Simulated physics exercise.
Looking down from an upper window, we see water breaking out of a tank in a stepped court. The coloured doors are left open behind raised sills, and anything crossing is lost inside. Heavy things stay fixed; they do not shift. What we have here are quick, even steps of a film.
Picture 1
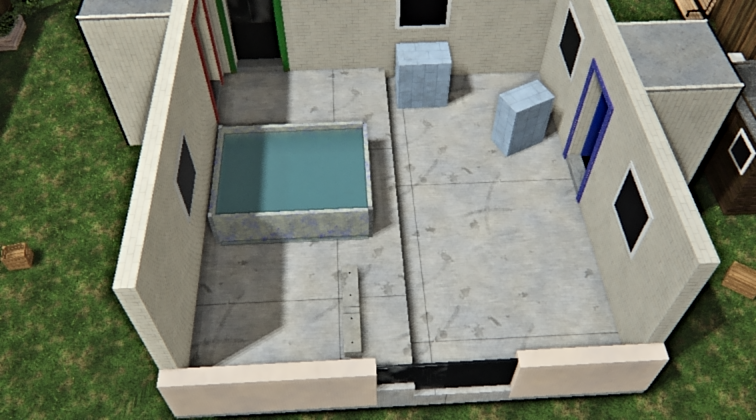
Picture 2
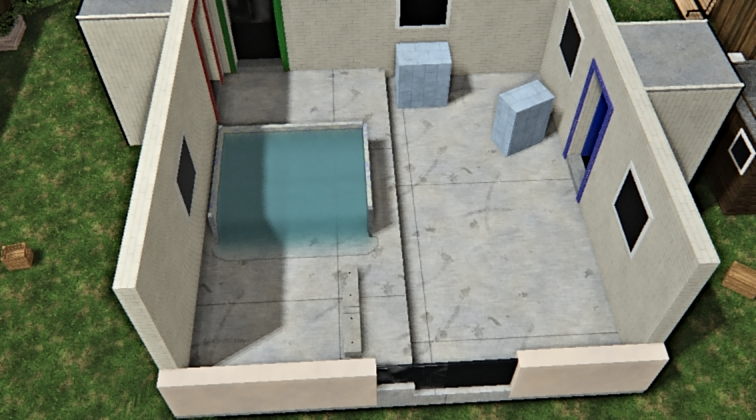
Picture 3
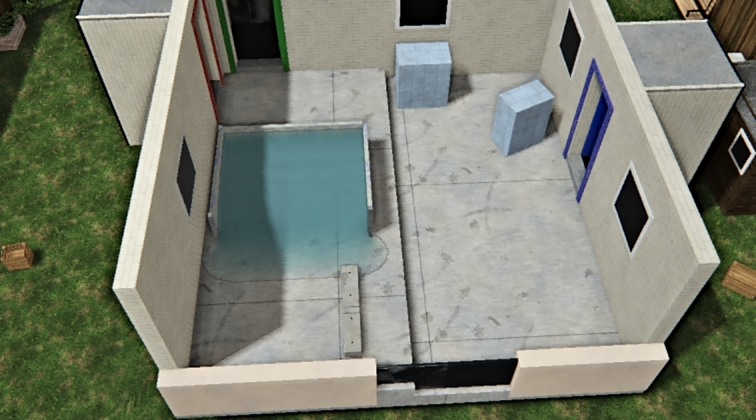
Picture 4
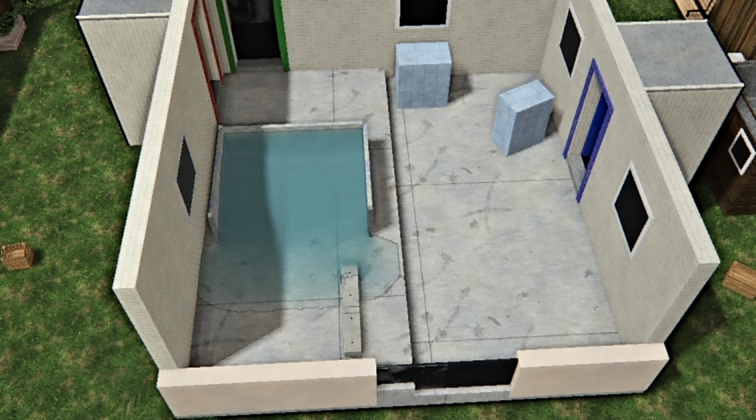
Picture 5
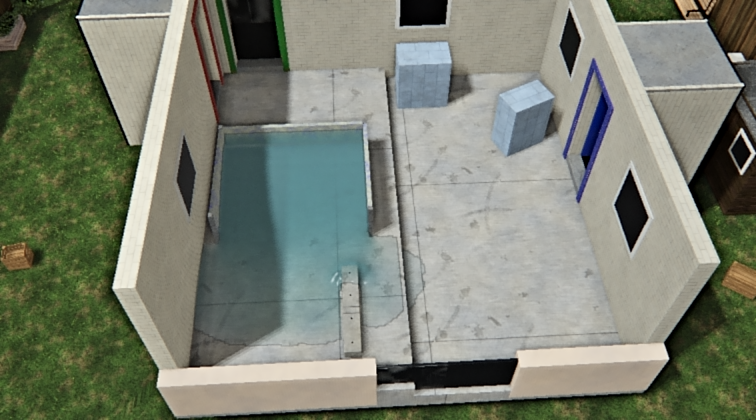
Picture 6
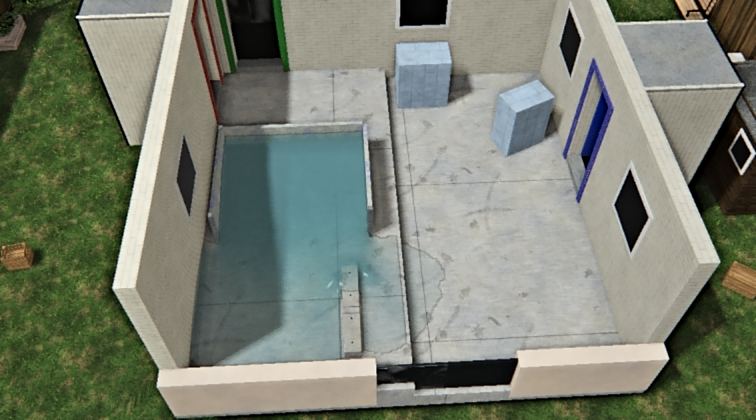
Water bursts from the front of a tank and spreads across the grey courtyard floor.
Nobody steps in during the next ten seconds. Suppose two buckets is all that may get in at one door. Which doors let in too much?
The green door will allow in no excess; the red door will allow in no excess; the blue door will allow in no excess.
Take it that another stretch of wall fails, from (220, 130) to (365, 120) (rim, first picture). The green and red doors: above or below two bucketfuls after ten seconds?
Result - green one tops the mark, red one tops the mark.
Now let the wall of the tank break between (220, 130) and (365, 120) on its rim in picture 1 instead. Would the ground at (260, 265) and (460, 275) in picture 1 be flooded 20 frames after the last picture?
In order - first: Not reached, second: Not reached.
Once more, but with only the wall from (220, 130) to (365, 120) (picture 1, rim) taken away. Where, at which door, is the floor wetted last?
That would be the one in blue.
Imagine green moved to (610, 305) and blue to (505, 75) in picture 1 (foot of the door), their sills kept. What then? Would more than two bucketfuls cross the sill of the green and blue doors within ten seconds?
After the change, the green door overshoots, while the blue door falls short.
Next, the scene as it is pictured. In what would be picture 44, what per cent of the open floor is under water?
My guess is around 65 in a hundred.
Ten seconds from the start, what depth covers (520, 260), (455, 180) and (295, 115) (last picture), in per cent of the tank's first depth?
Estimate: 10, 8, 2 %.
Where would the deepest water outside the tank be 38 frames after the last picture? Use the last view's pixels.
I would choose the pixel (546, 148).
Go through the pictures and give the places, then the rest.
The first picture shows the tank at (292, 170) is whole and still.
In the second picture, the front is at (375, 239), out from the gap at (294, 229).
In the third picture, water pours out at (294, 231) and has run to (380, 258).
In the fourth picture, the front is at (400, 264), out from the gap at (294, 231).
In the fifth picture, water pours out at (294, 232) and has run to (403, 301).
In the sixth picture, the front is at (398, 341), out from the gap at (294, 232).
A moment on, water covers 25 % of the floor; the green door not reached, the red door not reached, the blue door not reached.
Next, water covers 30 % of the floor; the green door not reached, the red door not reached, the blue door not reached.
Then, water covers 40 % of the floor; the green door not reached, the red door not reached, the blue door not reached.
Later, water covers 65 % of the floor; the green door wet at the sill, nothing in, the red door wet at the sill, nothing in, the blue door wet at the sill, nothing in.
In the end, water covers 85 % of the floor; the green door wet at the sill, nothing in, the red door wet at the sill, nothing in, the blue door under two buckets in.
